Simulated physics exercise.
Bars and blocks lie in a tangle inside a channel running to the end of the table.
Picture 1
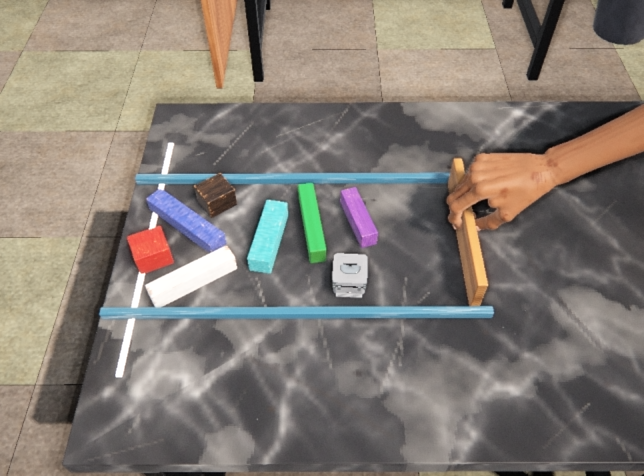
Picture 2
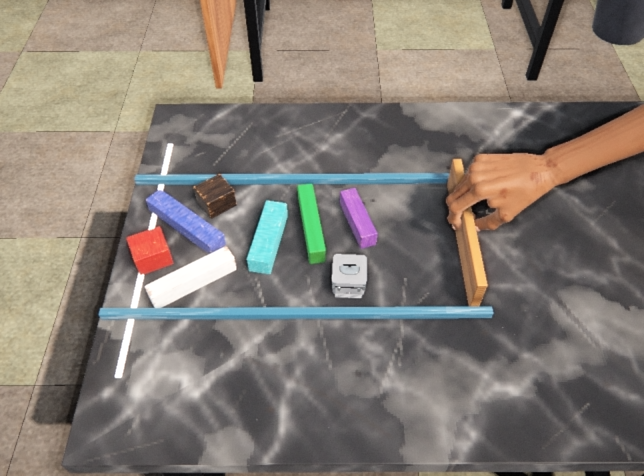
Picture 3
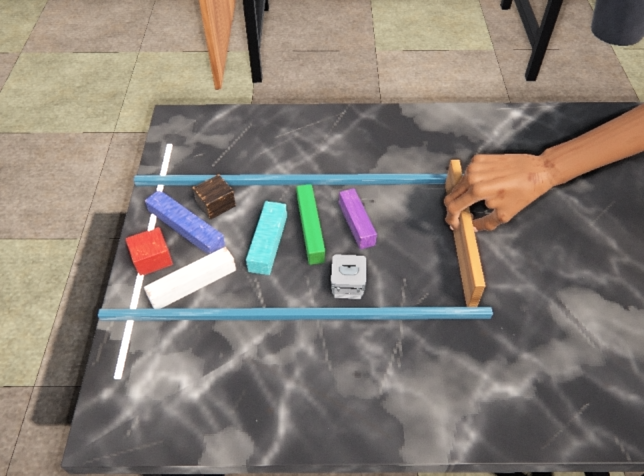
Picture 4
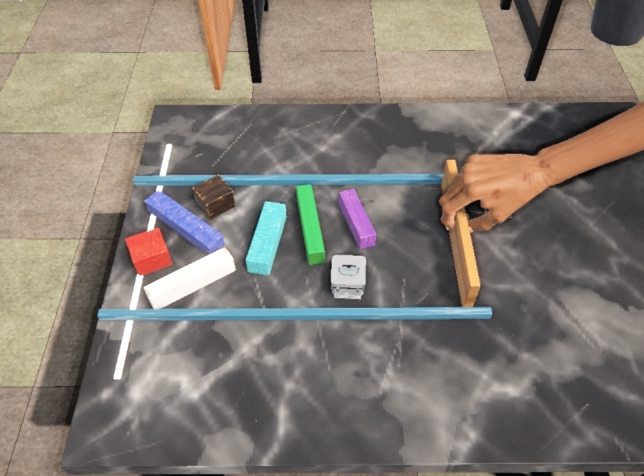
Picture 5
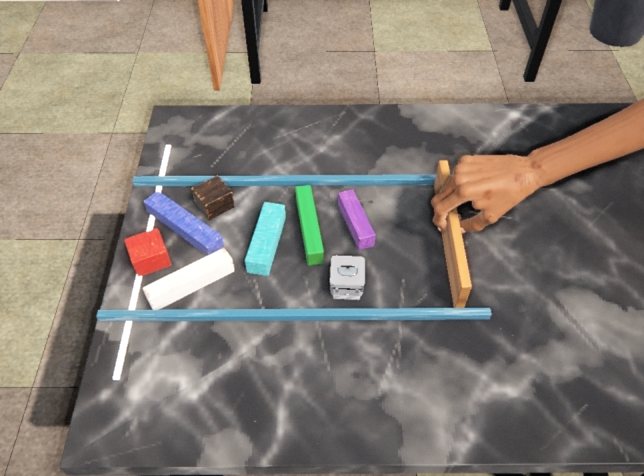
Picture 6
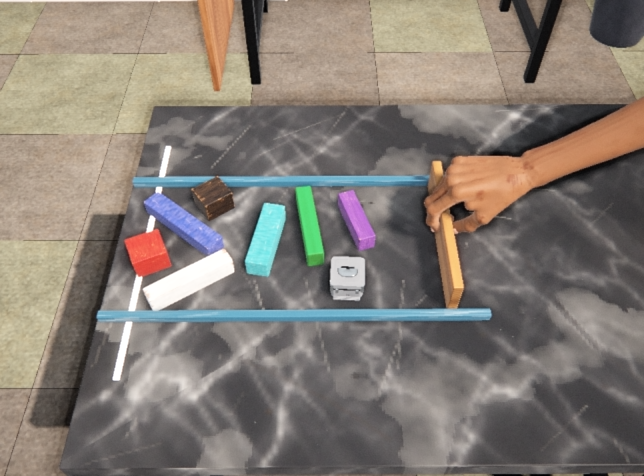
A dark marbled tabletop fills the view, seen from above at an angle over a checkered tile floor. Between two blue rails lie scattered pieces: red, blue, white and black at left near a white strip, then turquoise, green, purple and a grey case. A hand from the right holds an upright wooden board, at first nearly still, then slides it slightly left without touching the pieces.
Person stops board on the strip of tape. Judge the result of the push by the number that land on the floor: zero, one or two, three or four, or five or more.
The table loses at least five pieces.
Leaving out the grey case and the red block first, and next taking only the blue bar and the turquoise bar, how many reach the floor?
You'd count 4 the first time and 3 the second time.
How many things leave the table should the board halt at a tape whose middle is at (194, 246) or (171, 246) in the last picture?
The first try gives 2, the second gives 3.
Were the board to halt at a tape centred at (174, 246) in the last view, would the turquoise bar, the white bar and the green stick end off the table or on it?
Here the turquoise bar remains in place while the white bar drops down and the green stick remains in place.
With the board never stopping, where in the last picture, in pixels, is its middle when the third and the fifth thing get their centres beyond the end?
Pixels in order: Roughly (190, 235), roughly (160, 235).
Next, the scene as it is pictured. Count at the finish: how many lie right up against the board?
It ends up touching 2.
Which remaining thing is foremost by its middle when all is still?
Foremost is the green stick.
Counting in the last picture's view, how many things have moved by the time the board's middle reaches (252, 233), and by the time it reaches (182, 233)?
The count reaches 7 first and 8 second.
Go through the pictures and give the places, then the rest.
The first picture shows red block (151, 250); blue bar (186, 221); white bar (192, 277); board (466, 229); tape (149, 243).
The second picture shows blue bar (185, 222); green stick (311, 223).
The third picture shows white bar (191, 278); board (463, 230).
The fourth picture shows red block (149, 252); black block (214, 197).
The fifth picture shows blue bar (183, 223); grey case (347, 277).
The sixth picture shows red block (148, 253); blue bar (183, 224); white bar (190, 280); board (444, 232); tape (146, 246).
Soon after, none off yet; red block at rest near (148, 253); blue bar at rest near (183, 224); white bar at rest near (190, 280).
After that, none off yet; red block at rest near (148, 253); blue bar moving near (179, 224); white bar displaced a little near (172, 280).
And then, none off yet; red block tilting a little near (101, 251); blue bar displaced a little near (132, 219); white bar displaced about its own width near (101, 291).
In the end, the number that fall off is five or more; gone, turquoise bar, black block, white bar, blue bar and red block.
